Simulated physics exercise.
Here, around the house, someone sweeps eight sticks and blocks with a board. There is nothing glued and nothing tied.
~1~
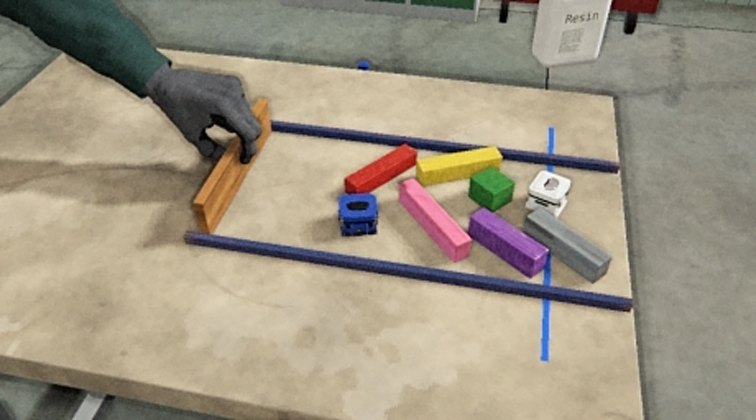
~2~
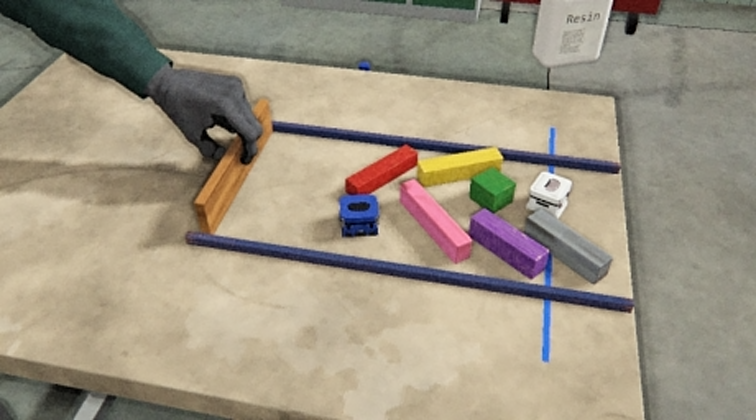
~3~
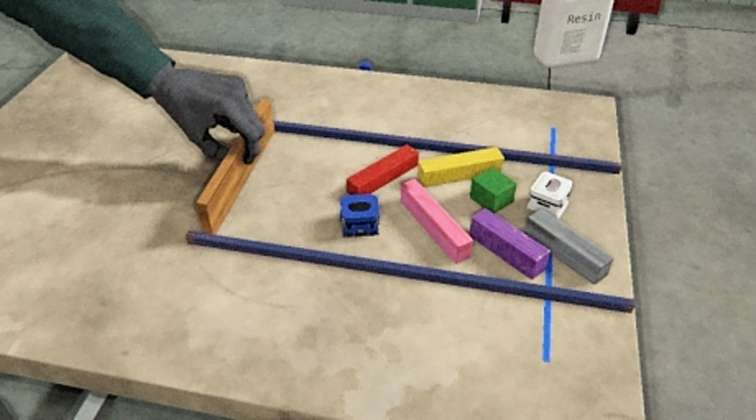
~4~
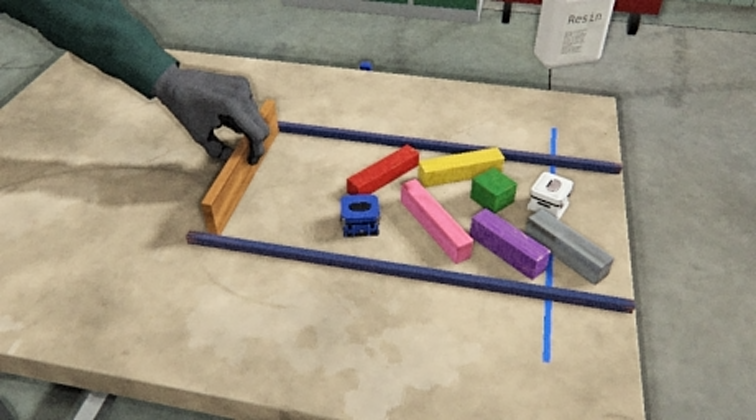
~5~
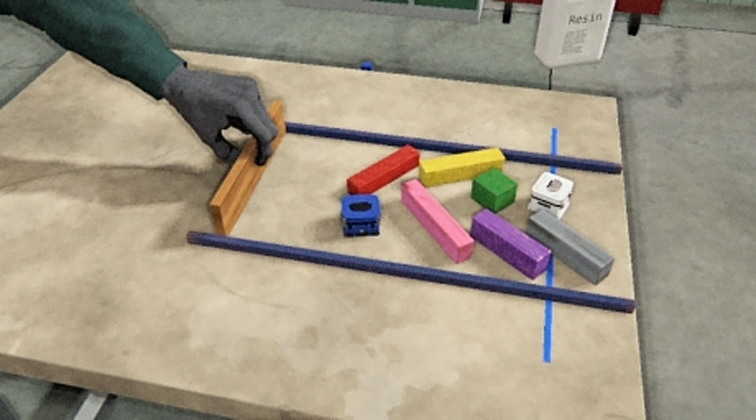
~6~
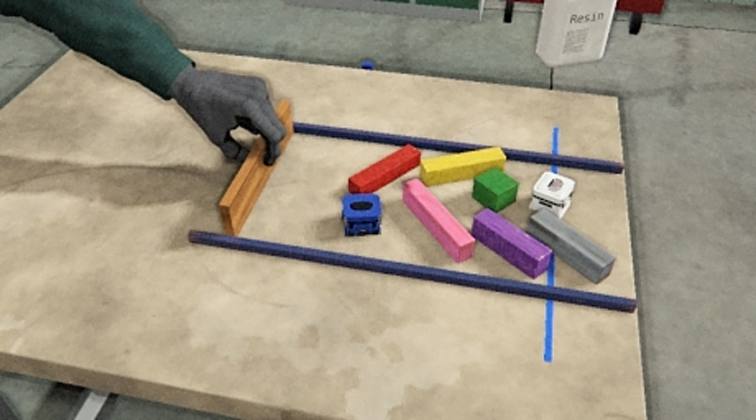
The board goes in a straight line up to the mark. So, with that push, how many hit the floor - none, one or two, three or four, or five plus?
I'd say one or two.
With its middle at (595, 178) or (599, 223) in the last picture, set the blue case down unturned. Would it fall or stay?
In that order: Slips off, then slips off.
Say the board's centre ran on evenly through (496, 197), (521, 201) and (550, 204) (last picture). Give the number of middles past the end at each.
Per position: 0 / 0 / 2.
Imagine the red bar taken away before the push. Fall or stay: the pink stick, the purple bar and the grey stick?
Well, the pink stick is left in place, the purple bar is left in place and the grey stick topples off.
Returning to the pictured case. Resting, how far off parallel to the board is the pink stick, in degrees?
About 15 degrees.
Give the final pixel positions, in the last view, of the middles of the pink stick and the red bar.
Final pixels, roughly: (600, 237) for the first, (564, 192) for the other.
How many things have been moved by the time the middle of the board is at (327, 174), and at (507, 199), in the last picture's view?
At the first spot 0, then 8.
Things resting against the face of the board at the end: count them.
My count gives 2.
Soon after, none off yet; grey stick at rest near (569, 246); white case at rest near (552, 196); purple bar at rest near (510, 243).
After that, none off yet; grey stick at rest near (569, 246); white case at rest near (552, 196); purple bar moving near (516, 243).
And then, none off yet; grey stick displaced a little near (600, 244); white case displaced about its own width near (597, 198); purple bar displaced about its own width near (579, 244).
In the end, the number that fall off is one or two; gone, white case and grey stick.
